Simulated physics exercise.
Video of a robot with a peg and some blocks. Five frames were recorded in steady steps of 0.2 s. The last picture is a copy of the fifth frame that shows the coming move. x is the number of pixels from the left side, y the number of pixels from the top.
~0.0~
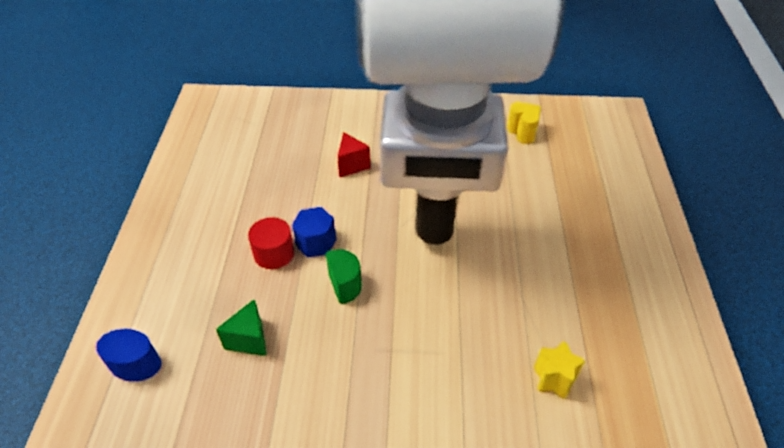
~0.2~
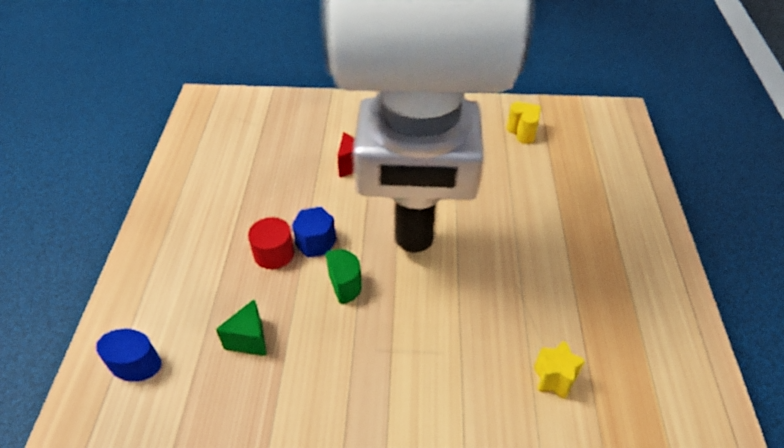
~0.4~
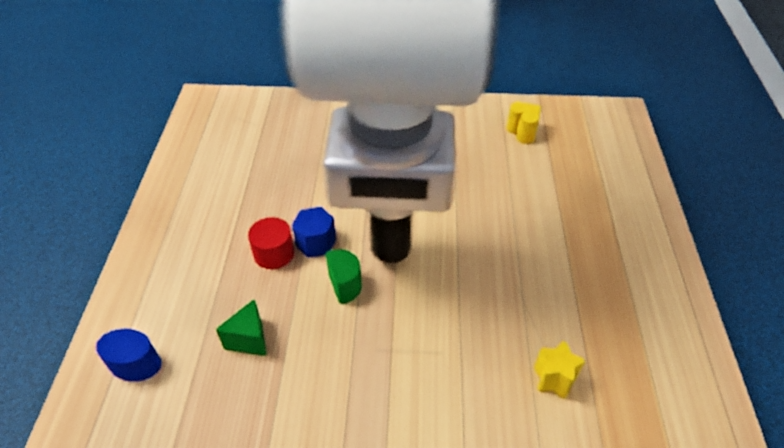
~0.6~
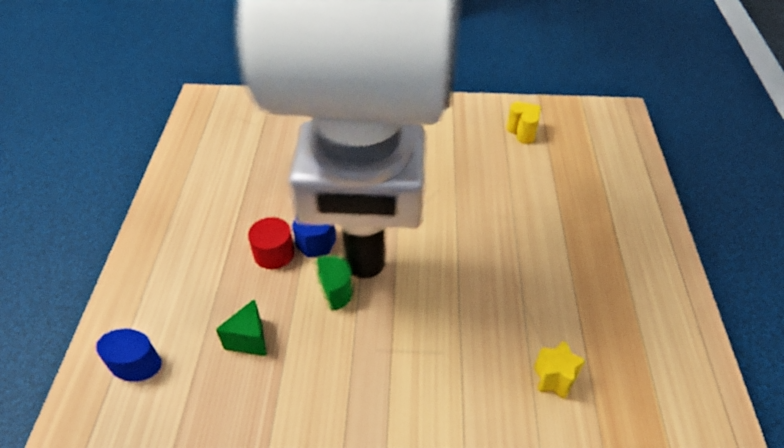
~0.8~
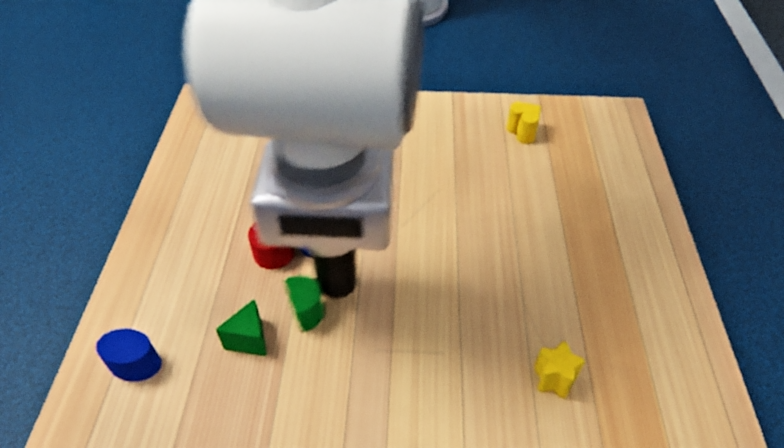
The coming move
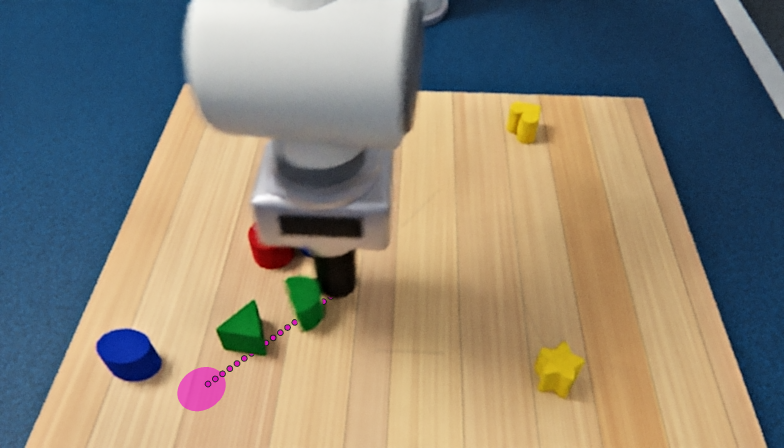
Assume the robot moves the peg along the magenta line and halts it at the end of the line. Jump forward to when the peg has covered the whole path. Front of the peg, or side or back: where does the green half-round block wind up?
It rides in front to the end.
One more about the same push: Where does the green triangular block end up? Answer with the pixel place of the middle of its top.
The green triangular block ends near (117, 381).
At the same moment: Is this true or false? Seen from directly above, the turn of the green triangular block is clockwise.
The statement is correct.
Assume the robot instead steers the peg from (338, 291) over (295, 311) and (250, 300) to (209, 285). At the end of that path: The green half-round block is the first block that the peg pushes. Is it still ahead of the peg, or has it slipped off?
I think the peg loses the green half-round block somewhere along the way.
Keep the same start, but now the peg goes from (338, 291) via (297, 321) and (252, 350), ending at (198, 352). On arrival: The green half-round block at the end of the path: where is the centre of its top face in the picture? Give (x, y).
In the picture, it is at (155, 362).
The line goes from (338, 291) to (202, 389).
What follows on the original path. One third of the way, peg (294, 312); green triangular block (225, 330); green half-round block (255, 323).
Two thirds of the way, peg (247, 345); blue elliptical block (118, 346); green triangular block (172, 353), turned 20° clockwise; green half-round block (202, 353), turned 25° clockwise.
At the end, peg (197, 380); blue elliptical block (102, 348), turned 45° clockwise; green triangular block (117, 381), turned 30° clockwise; green half-round block (146, 388), turned 35° clockwise; blue six-sided block unmoved.
